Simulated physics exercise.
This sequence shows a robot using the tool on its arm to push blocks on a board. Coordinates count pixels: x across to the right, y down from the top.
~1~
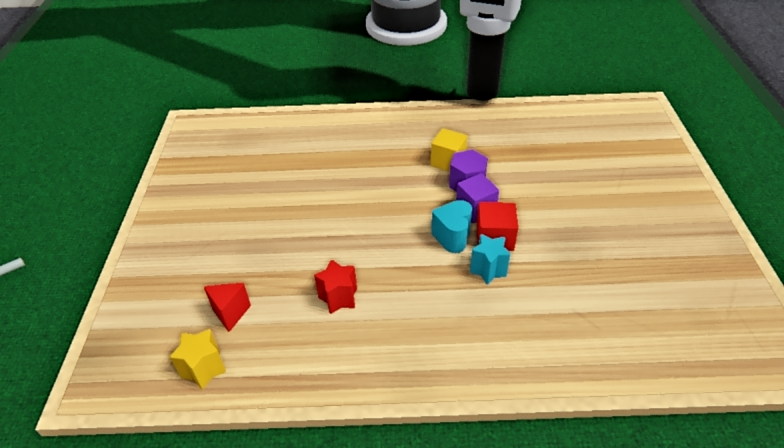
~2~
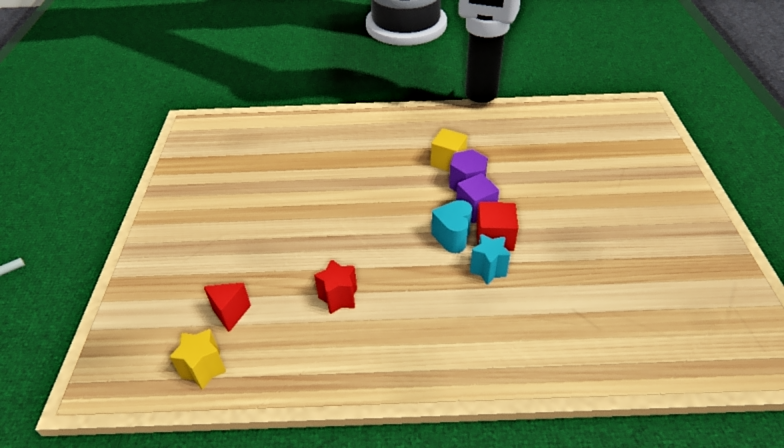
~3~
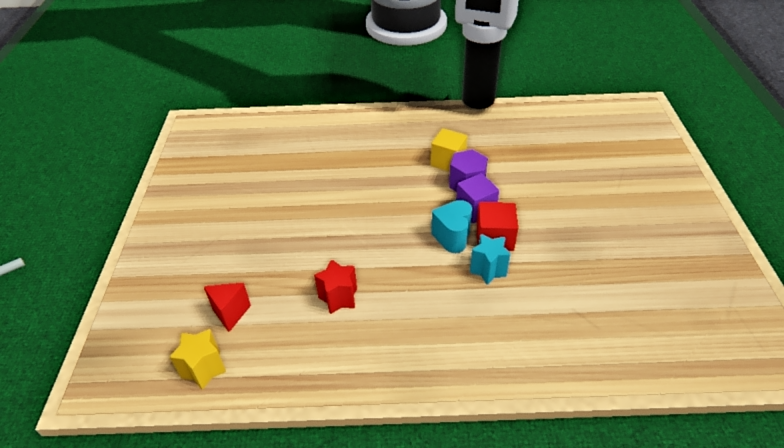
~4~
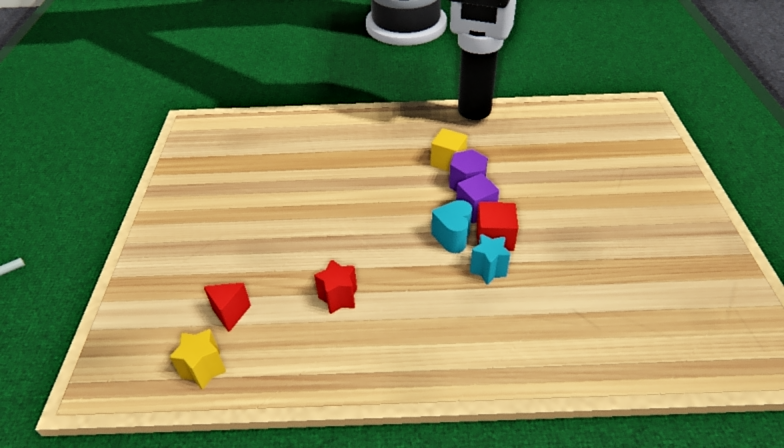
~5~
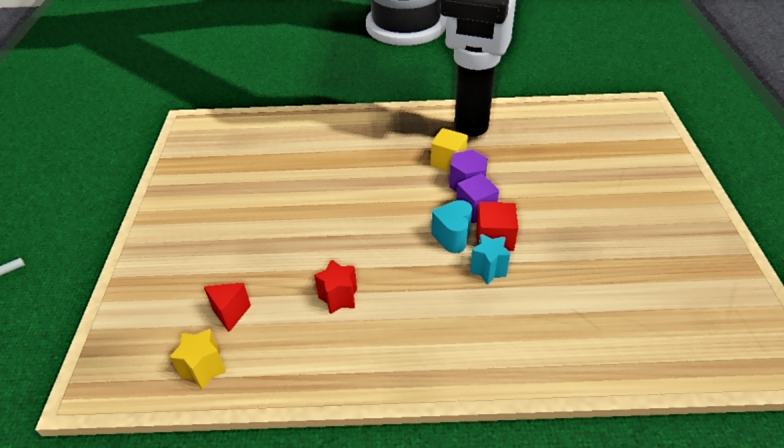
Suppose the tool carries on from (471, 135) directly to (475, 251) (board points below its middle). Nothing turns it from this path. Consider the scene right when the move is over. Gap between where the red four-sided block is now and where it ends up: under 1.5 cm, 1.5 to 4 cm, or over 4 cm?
The answer is over 4 cm.
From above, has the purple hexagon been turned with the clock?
Short answer: No.
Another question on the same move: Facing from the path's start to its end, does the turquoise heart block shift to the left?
Going by the path, no.
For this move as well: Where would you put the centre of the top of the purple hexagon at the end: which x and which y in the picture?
It should be at (489, 258) by then.
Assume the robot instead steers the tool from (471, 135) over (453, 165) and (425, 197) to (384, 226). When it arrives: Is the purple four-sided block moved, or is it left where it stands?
The result: It moves.
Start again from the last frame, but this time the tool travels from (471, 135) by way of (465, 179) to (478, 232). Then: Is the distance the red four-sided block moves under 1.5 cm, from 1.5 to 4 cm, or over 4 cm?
The shift is above 4 cm.
What follows on the original path. One third of the way, tool (473, 162); purple hexagon (471, 170); purple four-sided block (479, 193).
Two thirds of the way, tool (475, 200); turquoise heart block (445, 227), turned 60° clockwise; purple hexagon (477, 212), turned 20° anticlockwise; purple four-sided block (495, 236); red four-sided block (528, 254), turned 40° anticlockwise.
At the end, tool (476, 244); turquoise heart block (441, 236), turned 110° clockwise; purple hexagon (489, 258), turned 50° anticlockwise; purple four-sided block (524, 277), turned 35° anticlockwise; red four-sided block (565, 282), turned 70° anticlockwise.
